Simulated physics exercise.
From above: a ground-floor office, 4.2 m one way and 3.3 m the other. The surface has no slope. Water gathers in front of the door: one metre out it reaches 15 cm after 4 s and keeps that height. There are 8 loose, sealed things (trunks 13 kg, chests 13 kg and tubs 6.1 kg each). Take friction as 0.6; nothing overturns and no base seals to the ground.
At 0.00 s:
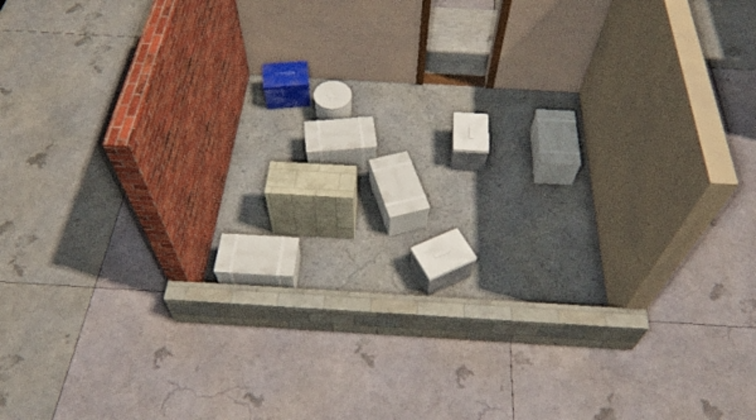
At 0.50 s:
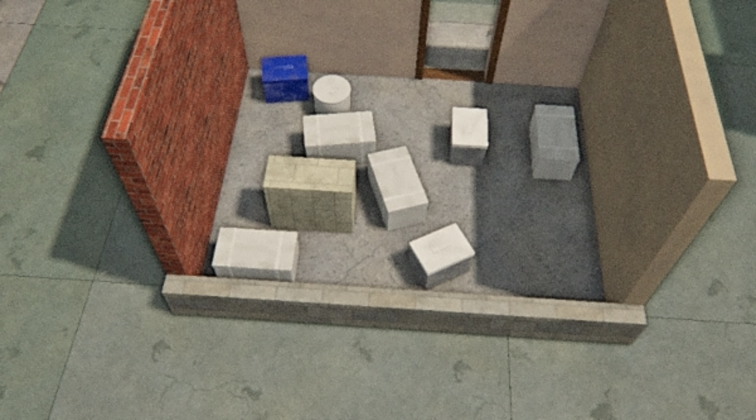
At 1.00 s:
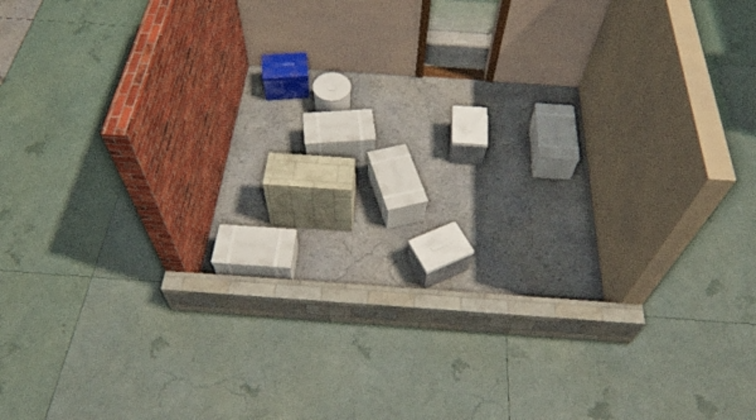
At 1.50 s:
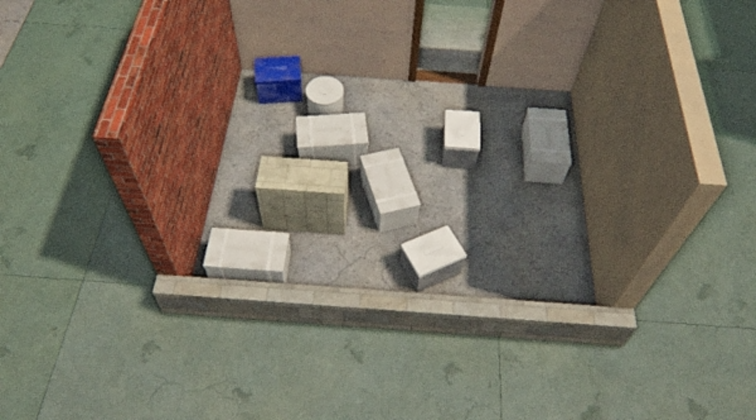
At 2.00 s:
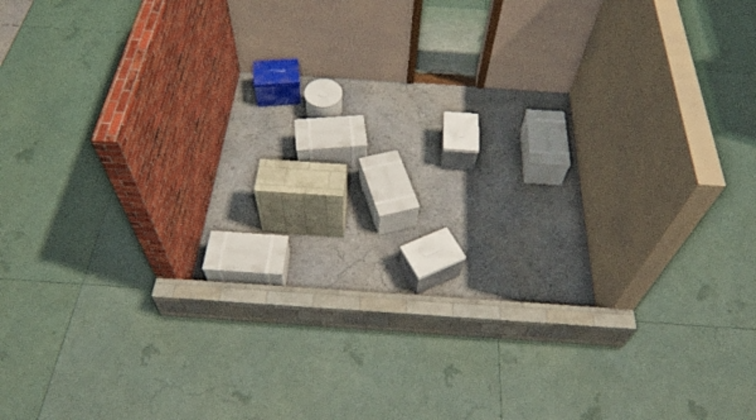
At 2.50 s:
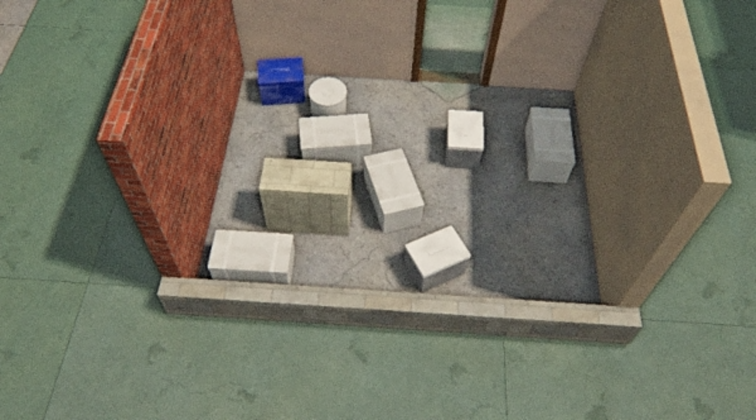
In a ground-floor office seen from above, a blue chest, a round white tub and several pale boxes sat scattered across the grey floor, and none of them moved as the view shifted slightly.
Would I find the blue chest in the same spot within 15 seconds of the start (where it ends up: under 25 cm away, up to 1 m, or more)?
The blue chest stays put.
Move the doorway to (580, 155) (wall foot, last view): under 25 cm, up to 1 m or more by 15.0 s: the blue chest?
In that case the blue chest moves a short way.
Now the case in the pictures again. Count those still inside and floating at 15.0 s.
At that moment 7.
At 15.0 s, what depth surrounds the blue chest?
About 5 cm.
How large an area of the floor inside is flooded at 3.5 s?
Roughly 1.5 m2.
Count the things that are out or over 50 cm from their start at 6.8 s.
0 of them.
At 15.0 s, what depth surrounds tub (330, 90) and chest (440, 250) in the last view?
Roughly 4 and 7 cm.
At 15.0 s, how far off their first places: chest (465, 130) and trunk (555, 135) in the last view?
In that order: 80 cm, 60 cm.
After 3.5 s the blue chest is near (281, 70), 0.0 m from its start, aground; 0 afloat.
After 6.8 s the blue chest is near (281, 70), 0.0 m from its start, aground; 0 afloat.
After 11.0 s the blue chest is near (281, 70), 0.0 m from its start, aground; 3 afloat.
After 15.0 s the blue chest is near (281, 70), 0.0 m from its start, aground; 7 afloat.
